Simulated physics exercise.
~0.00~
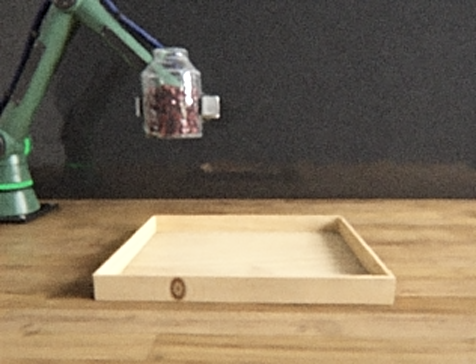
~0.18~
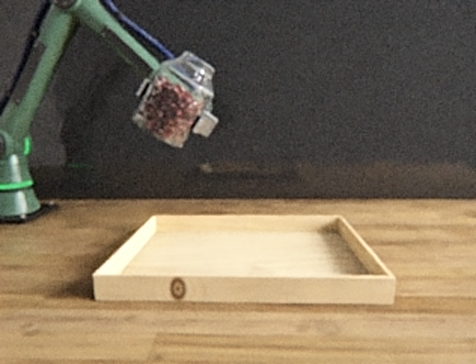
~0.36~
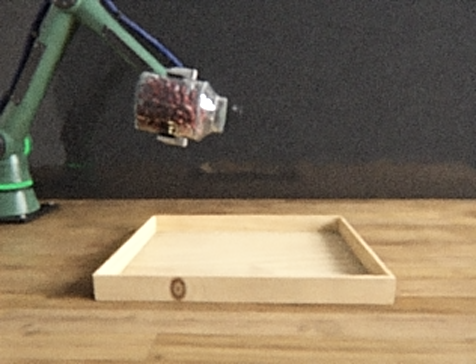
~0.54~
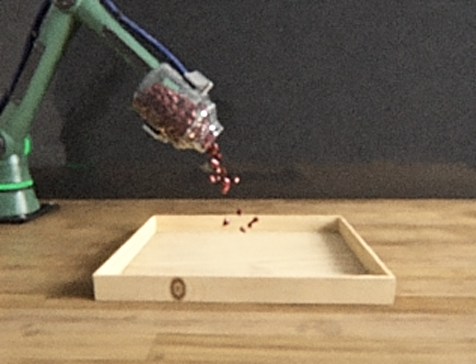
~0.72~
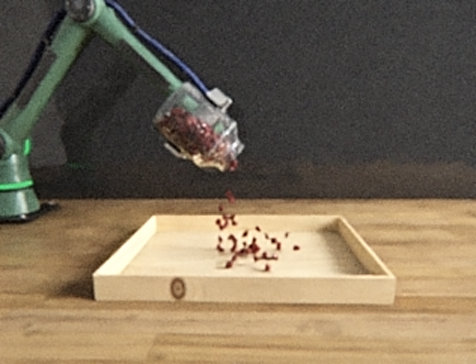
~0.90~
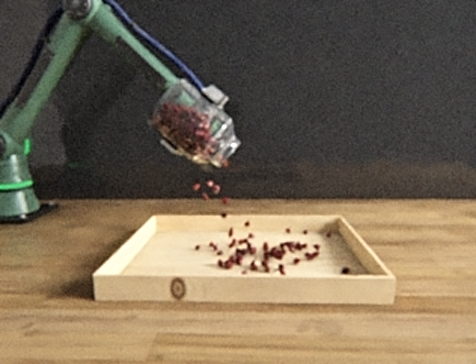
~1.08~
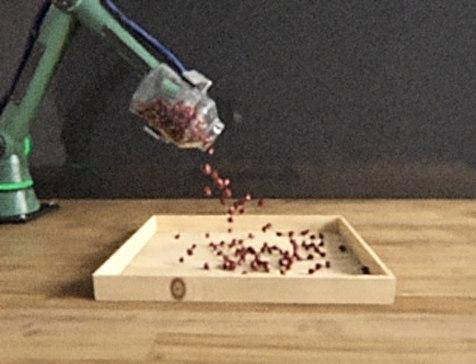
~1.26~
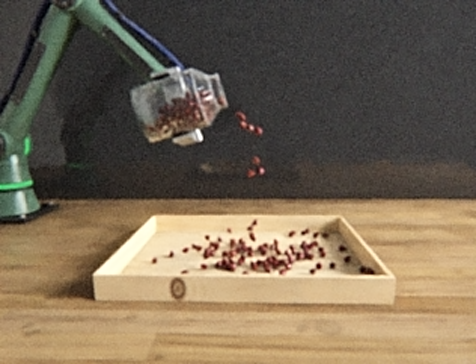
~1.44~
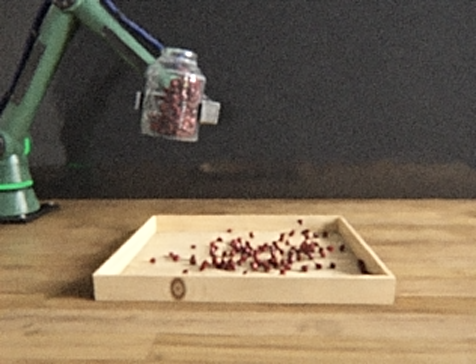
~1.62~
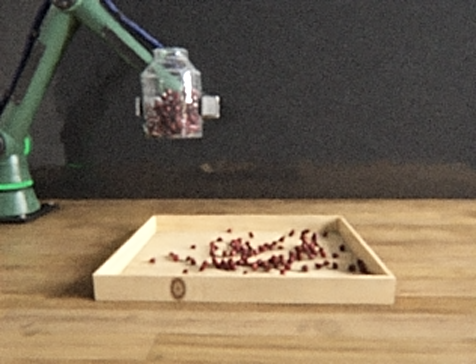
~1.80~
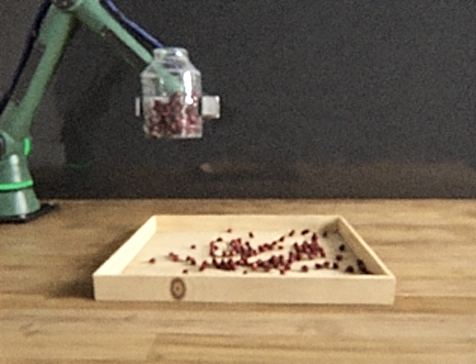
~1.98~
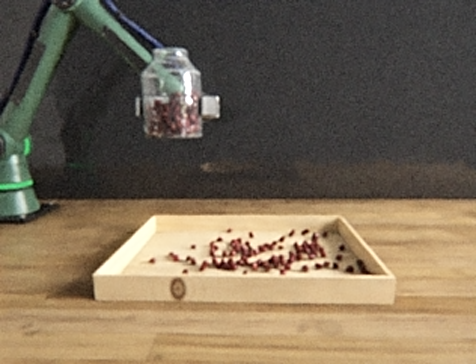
At the start, a green robot arm holds a clear jar of small dark red beans upright above an empty, shallow wooden tray on a wooden table. The arm tips the jar to the right until it lies on its side, then tilts its mouth downward. Beans spill out in a loose stream, bouncing and scattering across the tray. The arm swings the jar lower, then lifts and levels it as a last few beans fly from the mouth. Finally the jar is upright again, still partly full, above the beans scattered across the tray.
